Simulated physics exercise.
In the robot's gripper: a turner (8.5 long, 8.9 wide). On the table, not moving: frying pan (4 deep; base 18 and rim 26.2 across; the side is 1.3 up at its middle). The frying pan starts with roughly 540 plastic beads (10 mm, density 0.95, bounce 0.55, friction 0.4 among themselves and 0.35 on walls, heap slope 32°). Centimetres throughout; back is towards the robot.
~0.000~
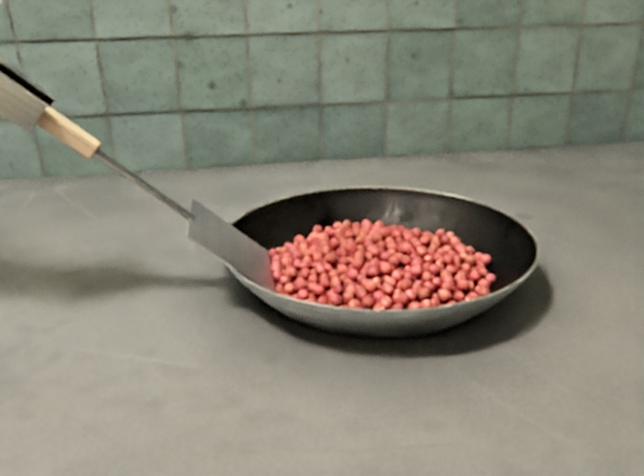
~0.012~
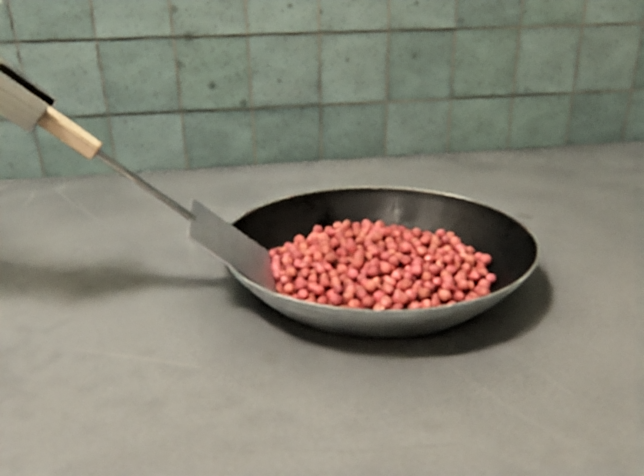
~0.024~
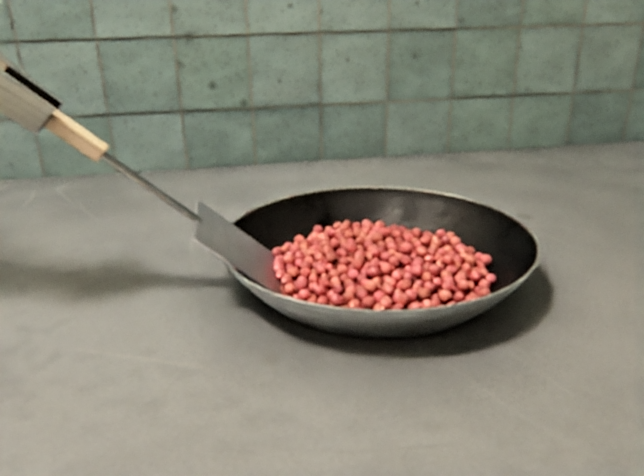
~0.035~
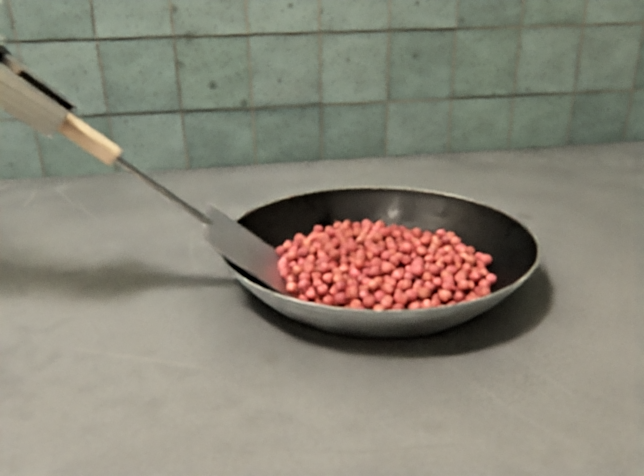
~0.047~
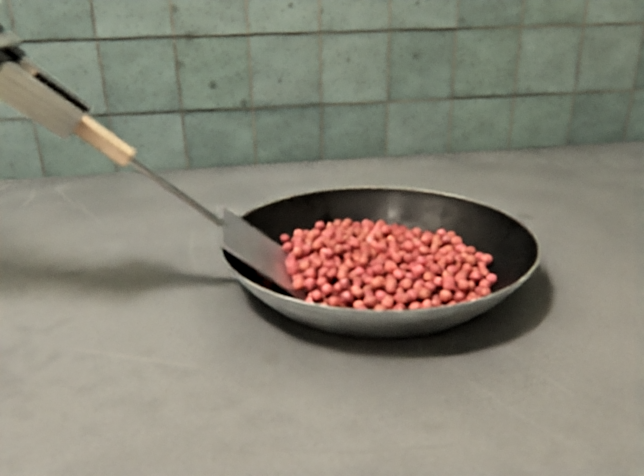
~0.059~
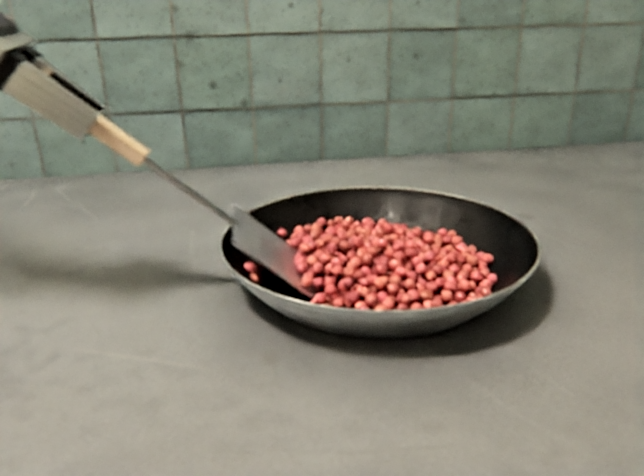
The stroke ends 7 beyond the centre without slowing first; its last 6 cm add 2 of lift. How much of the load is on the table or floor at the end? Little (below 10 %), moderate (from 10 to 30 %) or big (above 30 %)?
Answer: Little; below 10 % of the plastic beads finish on the table or floor.
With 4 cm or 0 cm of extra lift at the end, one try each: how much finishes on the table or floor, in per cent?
Some 10 and 0 per cent.
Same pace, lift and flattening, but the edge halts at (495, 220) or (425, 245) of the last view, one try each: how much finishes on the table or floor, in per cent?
About 30 and 0 per cent.
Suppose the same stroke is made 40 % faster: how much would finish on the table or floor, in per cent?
Then about 20 per cent.
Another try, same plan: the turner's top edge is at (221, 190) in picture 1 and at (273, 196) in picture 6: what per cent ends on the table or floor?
Some 10 per cent.
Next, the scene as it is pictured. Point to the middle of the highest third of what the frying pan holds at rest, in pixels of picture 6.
Near (474, 239).
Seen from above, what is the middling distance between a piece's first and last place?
Some 4 cm.
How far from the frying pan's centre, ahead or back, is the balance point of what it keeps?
Some 4.5 cm ahead.
By 0.11 s, sloping 42°, highest piece 5 above the table; 538 in the frying pan.
By 0.16 s, sloping 42°, highest piece 5 above the table; 538 in the frying pan.
By 0.38 s, sloping 42°, highest piece 5 above the table; 514 in the frying pan, 21 on the table or floor, 3 on the blade or in flight.
By 1.43 s, sloping 42°, highest piece 5 above the table; 513 in the frying pan, 25 on the table or floor.
Final count, 513 in the frying pan, 25 on the table or floor. That is 5 % on the table or floor.
